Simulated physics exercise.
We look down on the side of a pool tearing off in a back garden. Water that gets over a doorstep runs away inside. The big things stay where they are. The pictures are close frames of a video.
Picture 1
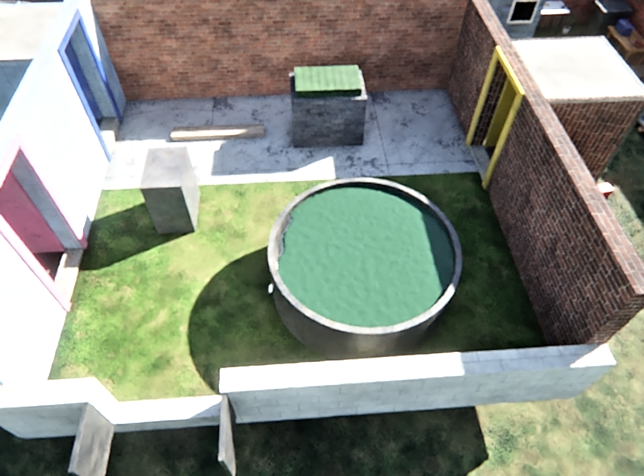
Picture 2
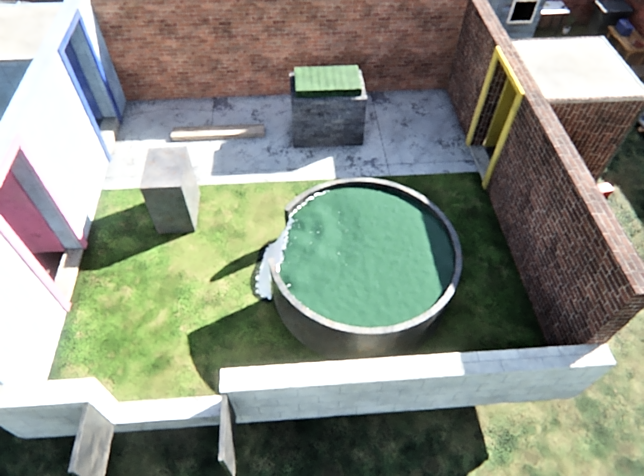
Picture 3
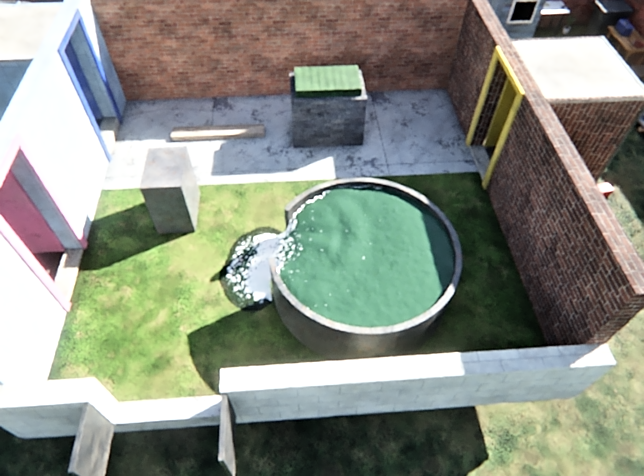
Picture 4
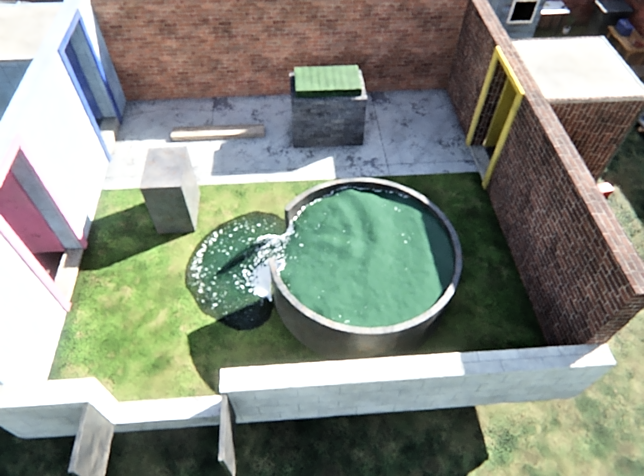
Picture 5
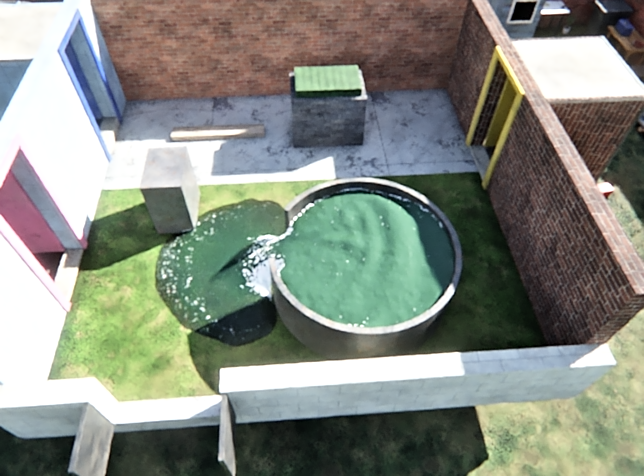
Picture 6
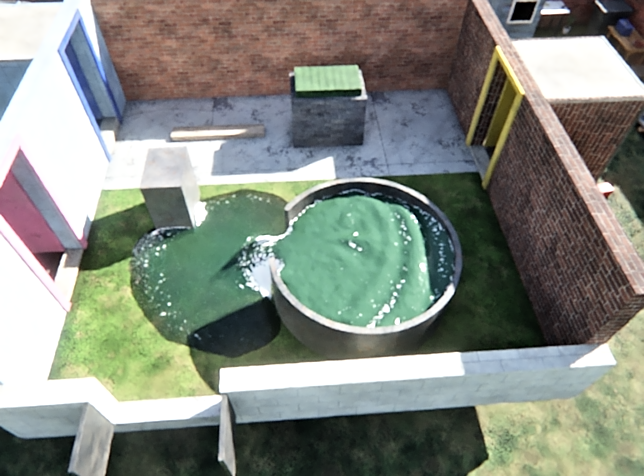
In a walled back garden, the left side of a round pool tore open, and green water poured out through the gap, foaming and spreading left across the grass in a widening puddle.
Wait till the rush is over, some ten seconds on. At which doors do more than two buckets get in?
In the end: The blue door admits no more than that; the pink door lets in a lot; the yellow door admits no more than that.
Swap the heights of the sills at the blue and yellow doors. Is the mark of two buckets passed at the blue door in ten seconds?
In short: Blue is over.
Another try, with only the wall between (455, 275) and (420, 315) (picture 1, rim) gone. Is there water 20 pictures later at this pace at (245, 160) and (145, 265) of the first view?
In that order: Dry, not flooded.
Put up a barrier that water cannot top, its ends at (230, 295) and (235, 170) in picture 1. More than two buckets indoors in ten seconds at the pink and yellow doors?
In short: The pink door takes less; the yellow door takes more.
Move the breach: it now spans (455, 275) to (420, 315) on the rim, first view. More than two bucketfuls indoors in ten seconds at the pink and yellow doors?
My reading: Pink door lets less in, yellow door floods.
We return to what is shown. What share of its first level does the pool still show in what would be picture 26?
Some 48 per cent.
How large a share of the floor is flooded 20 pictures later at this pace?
I make it 55 per cent.
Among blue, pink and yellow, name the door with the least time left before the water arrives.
First comes the pink door.
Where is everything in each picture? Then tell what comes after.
The first picture shows the round pool at (364, 250) is whole and still.
In the second picture, water pours out at (279, 257) and has run to (265, 295).
In the third picture, the front is at (248, 237), out from the gap at (279, 259).
In the fourth picture, water pours out at (279, 260) and has run to (192, 266).
In the fifth picture, the front is at (163, 258), out from the gap at (279, 259).
In the sixth picture, water pours out at (279, 259) and has run to (140, 246).
A moment on, water covers 30 % of the floor; the blue door not reached, the pink door under two buckets in, the yellow door not reached.
Next, water covers 45 % of the floor; the blue door not reached, the pink door far over two buckets in, the yellow door not reached.
Then, water covers 55 % of the floor; the blue door wet at the sill, nothing in, the pink door far over two buckets in, the yellow door not reached.
Later, water covers 70 % of the floor; the blue door wet at the sill, nothing in, the pink door far over two buckets in, the yellow door not reached.
In the end, water covers 90 % of the floor; the blue door wet at the sill, nothing in, the pink door far over two buckets in, the yellow door wet at the sill, nothing in.
